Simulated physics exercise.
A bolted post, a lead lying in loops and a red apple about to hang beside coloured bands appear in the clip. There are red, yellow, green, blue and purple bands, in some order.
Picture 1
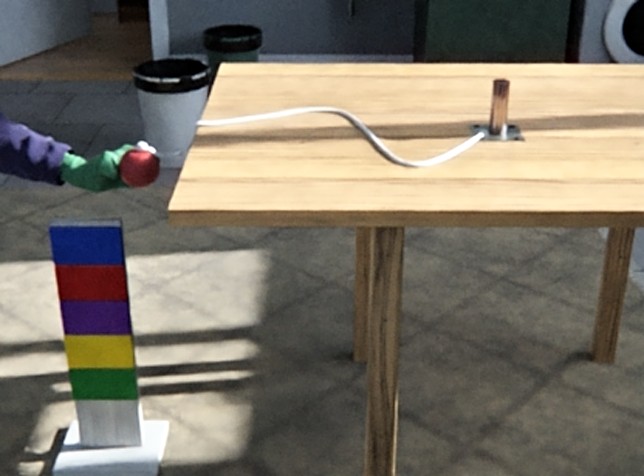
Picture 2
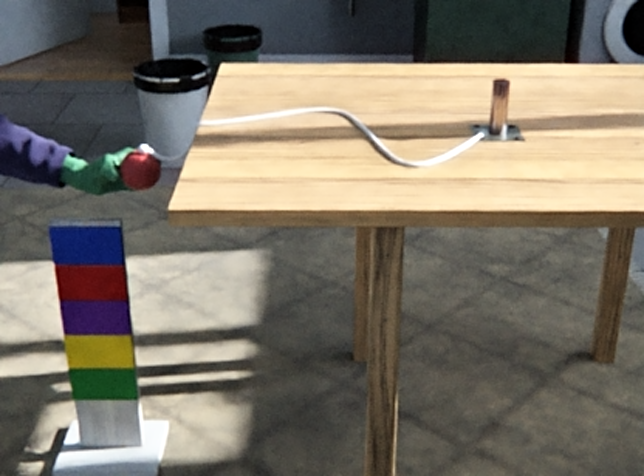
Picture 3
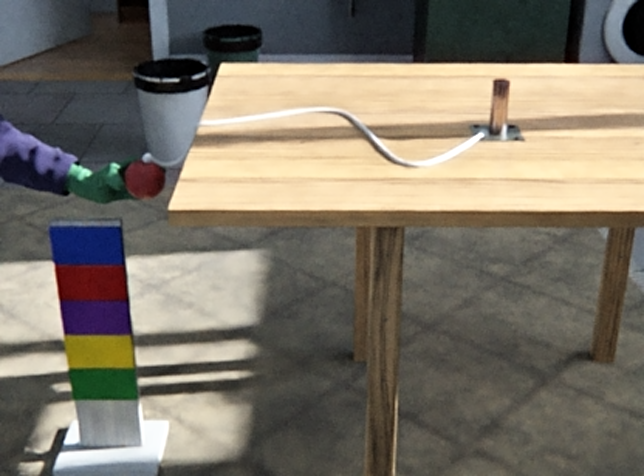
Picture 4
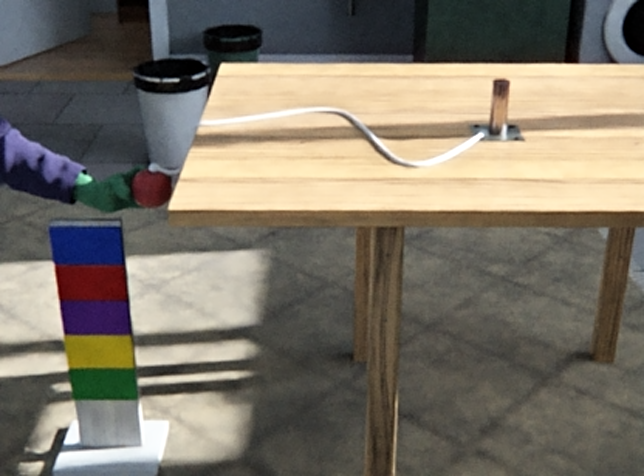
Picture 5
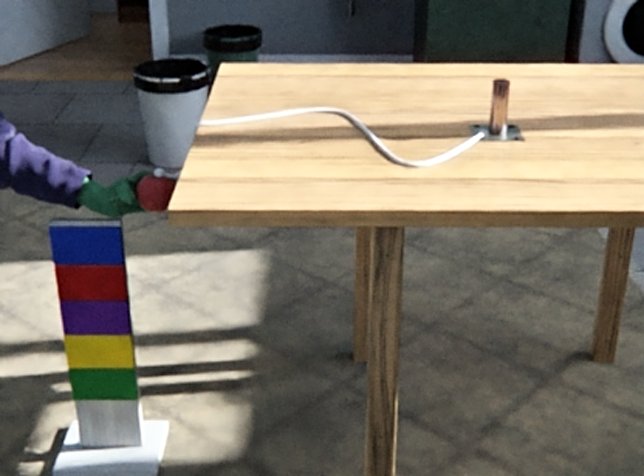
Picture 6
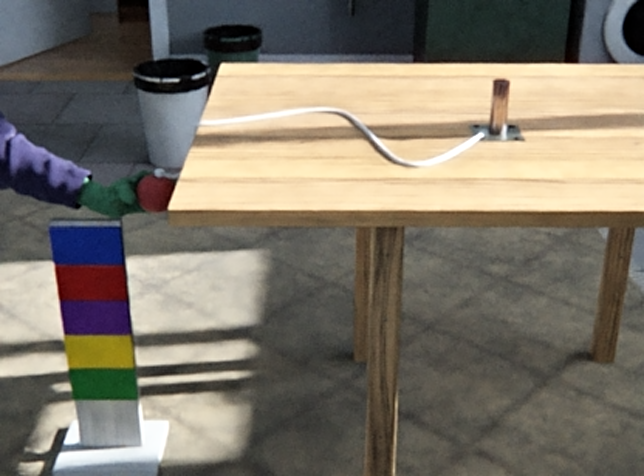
The clip opens with a green-gloved hand holding a red apple above a stand of coloured bands, beside a wooden table where a white lead curves to an upright post. The hand lowers the apple slightly and shifts it right towards the table's edge, then stays almost still while the lead on the tabletop lies unmoving.
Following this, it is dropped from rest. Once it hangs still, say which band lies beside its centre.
It is the yellow band.
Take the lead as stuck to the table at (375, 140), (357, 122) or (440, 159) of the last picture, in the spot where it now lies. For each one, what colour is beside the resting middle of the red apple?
Try one: Red. Try two: Blue. Try three: Purple.
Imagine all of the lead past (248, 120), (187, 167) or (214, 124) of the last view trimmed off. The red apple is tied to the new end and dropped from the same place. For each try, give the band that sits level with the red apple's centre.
Try 1 - blue; try 2 - purple; try 3 - red.
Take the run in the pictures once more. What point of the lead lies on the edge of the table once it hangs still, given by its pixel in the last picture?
It's the one at (340, 113).
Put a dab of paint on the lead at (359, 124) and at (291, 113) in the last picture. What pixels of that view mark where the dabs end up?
To (234, 136) for the first and to (195, 192) for the second.
Soon after, apple near (202, 332); level with purple.
Then, apple near (204, 363); level with yellow.
At rest, apple near (209, 365); level with yellow. The yellow one.
